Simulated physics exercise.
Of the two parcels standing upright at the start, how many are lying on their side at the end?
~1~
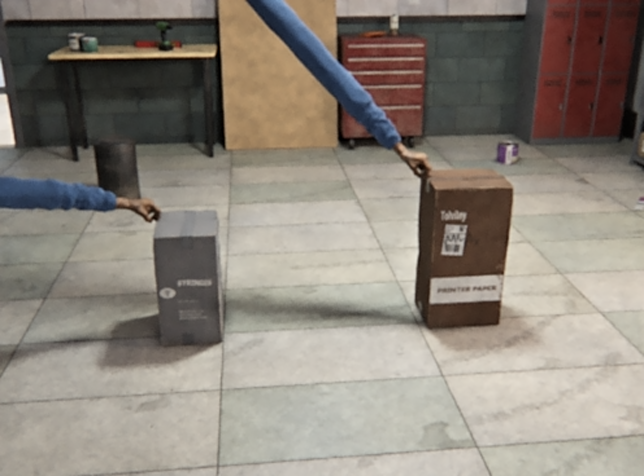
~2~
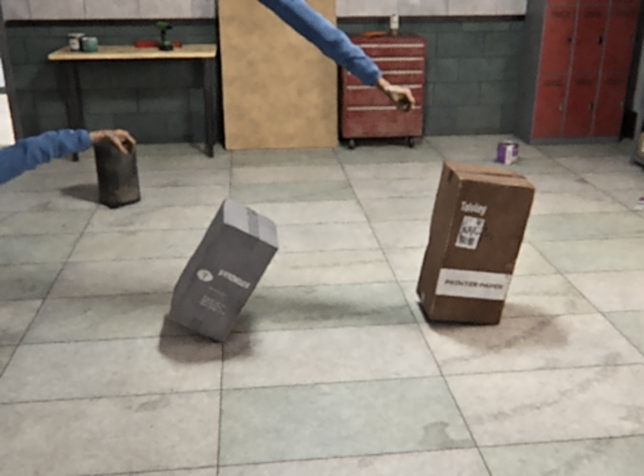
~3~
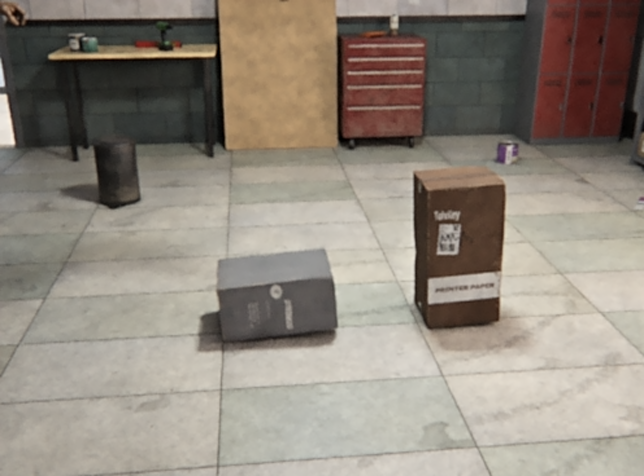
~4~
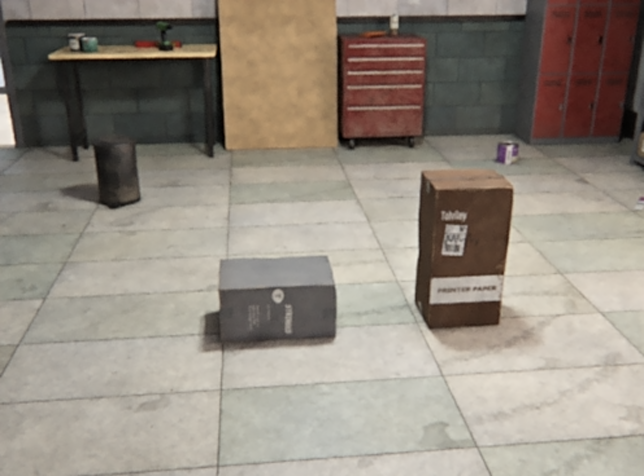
One of the two parcels, the grey one, is lying on its side at the end.
